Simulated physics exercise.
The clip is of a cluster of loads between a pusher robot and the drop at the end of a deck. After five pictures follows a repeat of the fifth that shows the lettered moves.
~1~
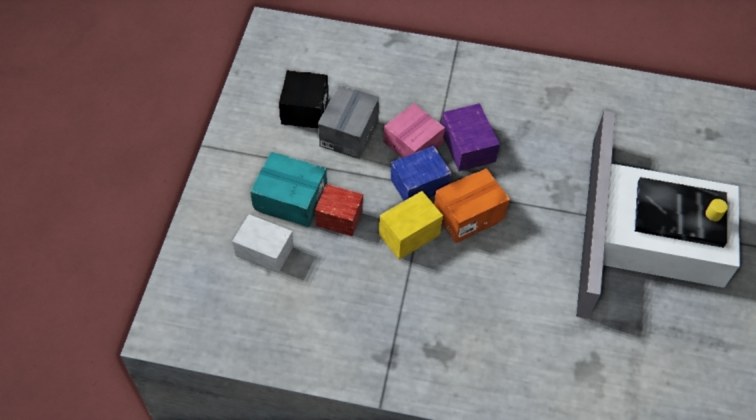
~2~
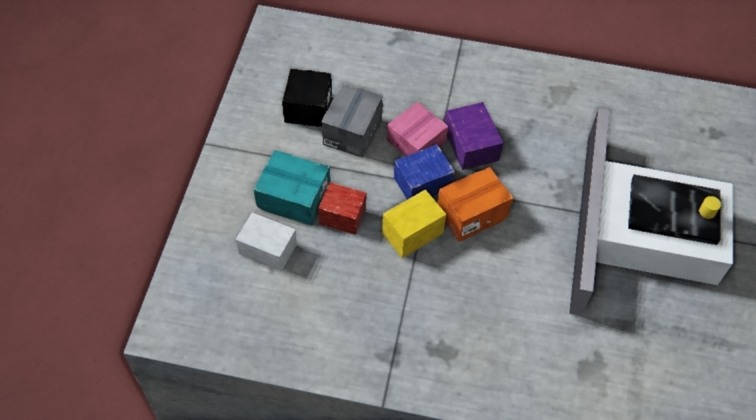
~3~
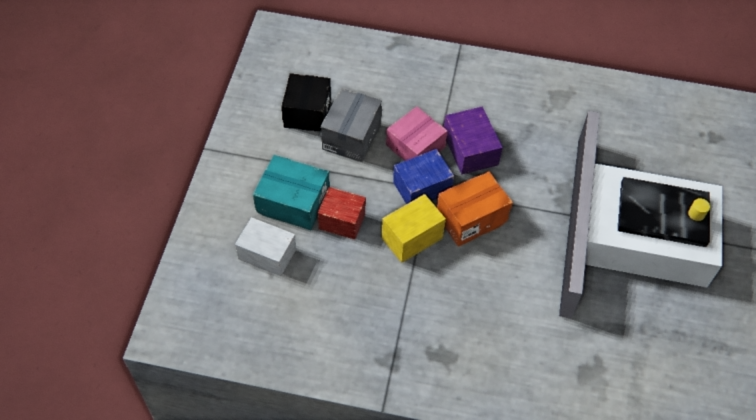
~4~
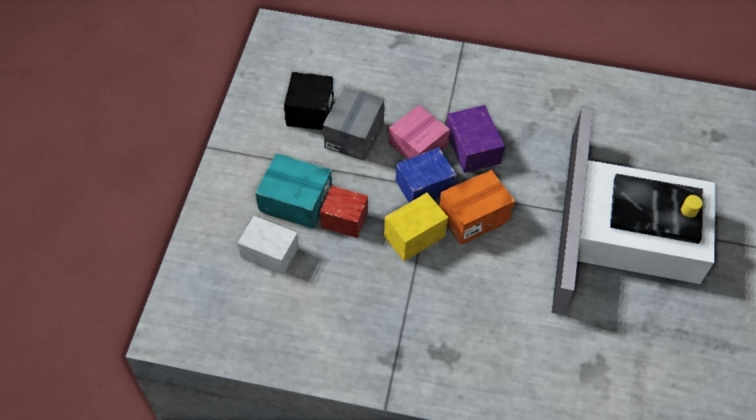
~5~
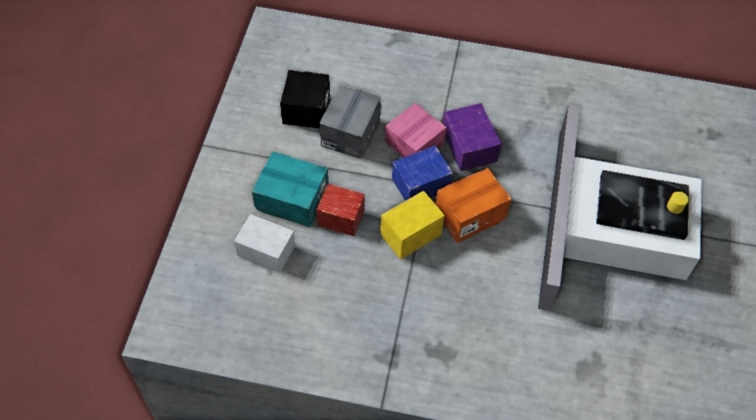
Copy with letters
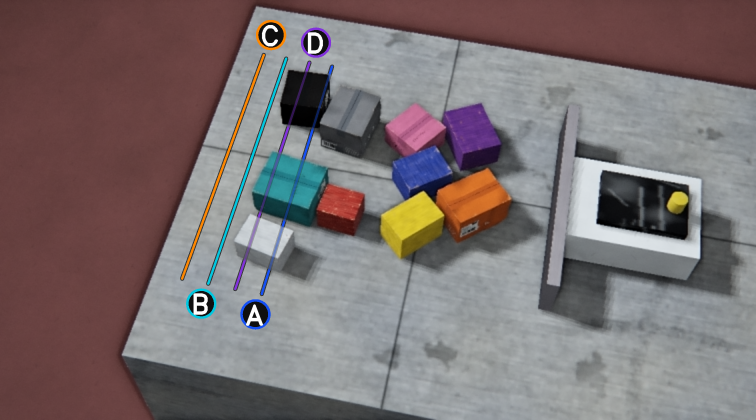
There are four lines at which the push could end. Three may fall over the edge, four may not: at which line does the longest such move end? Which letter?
D is the last line within the limit.
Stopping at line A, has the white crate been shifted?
Yes.
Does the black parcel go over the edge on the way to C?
By then, yes.
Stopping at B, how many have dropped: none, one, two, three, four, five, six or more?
In all, six or more.
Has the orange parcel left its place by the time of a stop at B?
Yes.
On the marked copy, A at (300, 171); B at (250, 162); C at (226, 158); D at (275, 167).
Following D. Soon after the start, robot (529, 183); black parcel (303, 98); grey box (337, 121).
Later, robot (423, 164); black parcel (234, 65); grey box (246, 98).
In the end, robot (345, 150); grey box over the edge; turquoise parcel over the edge; three fallen.
As for the rest, A is within the limit but short; B drops six; C drops eight.
